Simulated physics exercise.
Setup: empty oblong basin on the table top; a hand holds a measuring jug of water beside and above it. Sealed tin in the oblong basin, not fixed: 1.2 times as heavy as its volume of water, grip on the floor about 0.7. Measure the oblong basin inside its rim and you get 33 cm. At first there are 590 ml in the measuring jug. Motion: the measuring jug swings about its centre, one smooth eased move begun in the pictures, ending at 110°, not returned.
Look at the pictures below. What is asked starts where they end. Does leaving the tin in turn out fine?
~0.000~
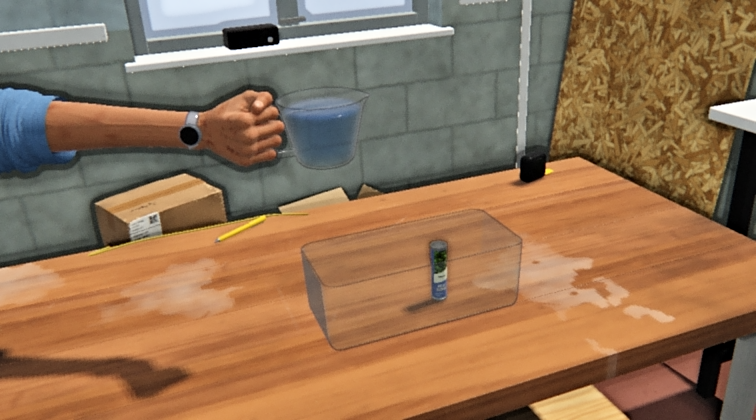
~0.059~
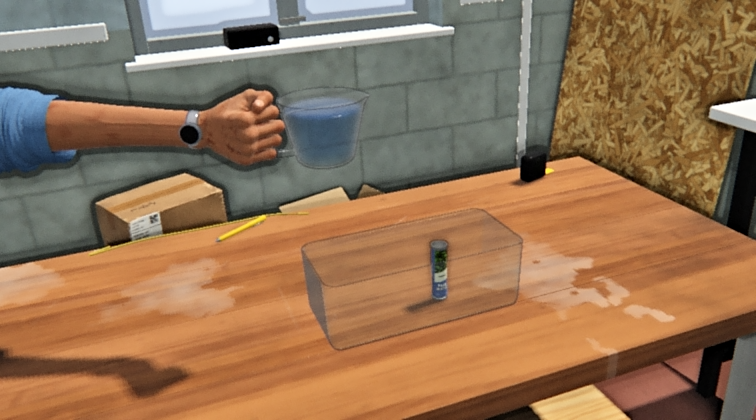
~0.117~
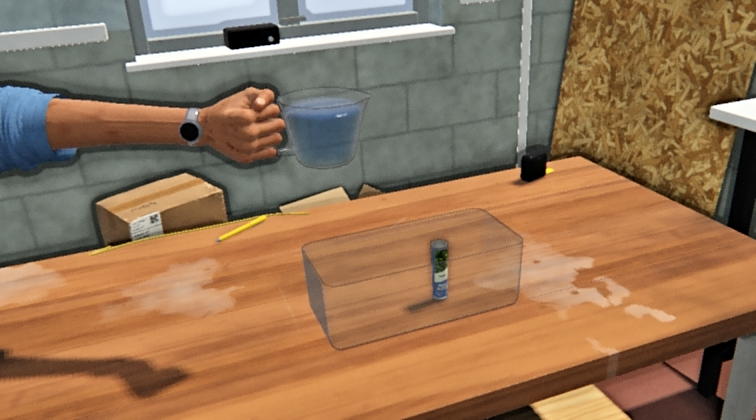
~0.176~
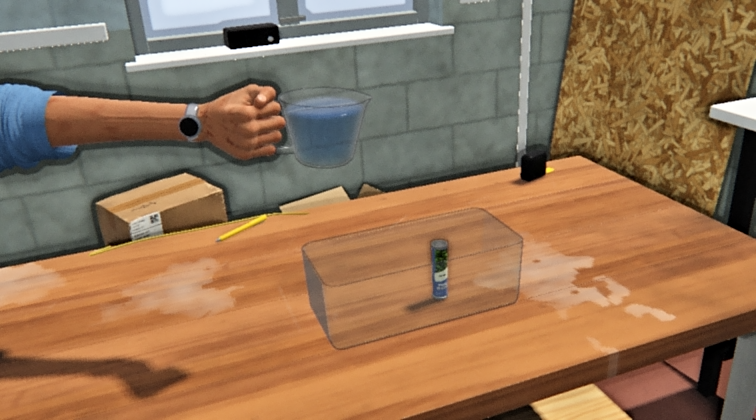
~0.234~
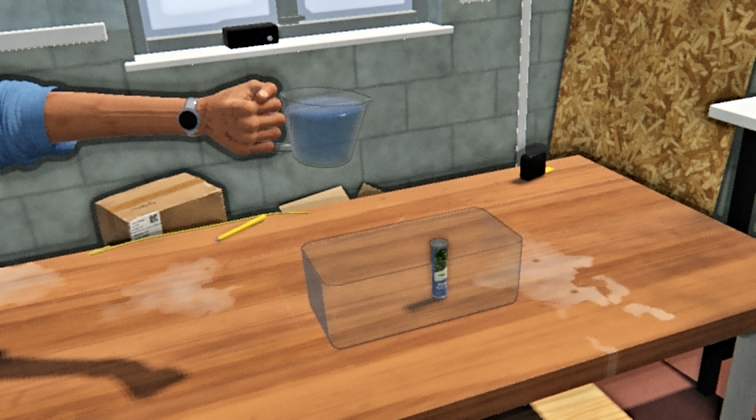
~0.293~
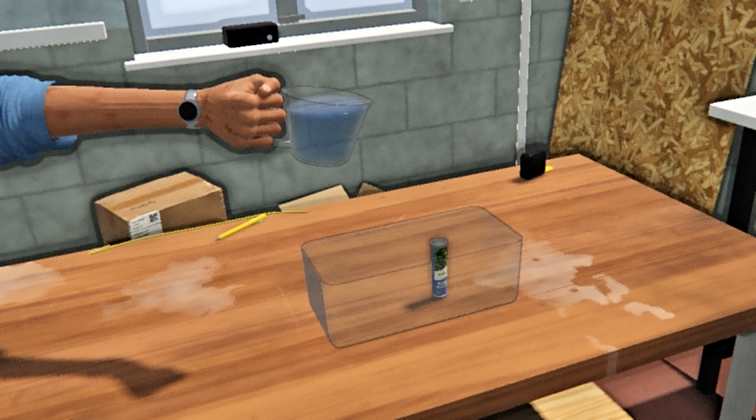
No: Watch, it's going to be unseated.
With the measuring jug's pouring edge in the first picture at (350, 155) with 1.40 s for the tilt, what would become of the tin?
Result: Tin upright.
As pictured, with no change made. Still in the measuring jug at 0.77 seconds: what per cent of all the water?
60 %.
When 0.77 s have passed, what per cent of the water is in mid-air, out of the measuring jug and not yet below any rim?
It comes to roughly 30 per cent.
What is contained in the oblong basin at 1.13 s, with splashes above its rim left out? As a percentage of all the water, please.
Around 78 in a hundred.
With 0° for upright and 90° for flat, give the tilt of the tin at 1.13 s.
Roughly 70°.
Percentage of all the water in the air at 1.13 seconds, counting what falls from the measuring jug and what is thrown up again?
16 per cent, roughly.
Then, 0.77 s in, the tilt is 64° and 59 per cent is still to pour; the tin stands where it began.
Then, 1.13 s in, the tilt is 100° and 6 per cent is still to pour; the tin lies on its side.
Then, 1.50 s in, the tilt is 110° and 0 per cent is still to pour; the tin lies on its side.
Then, 1.90 s in, the tilt is 110° and 0 per cent is still to pour; the tin lies on its side.
Finally, the tin lies on its side.
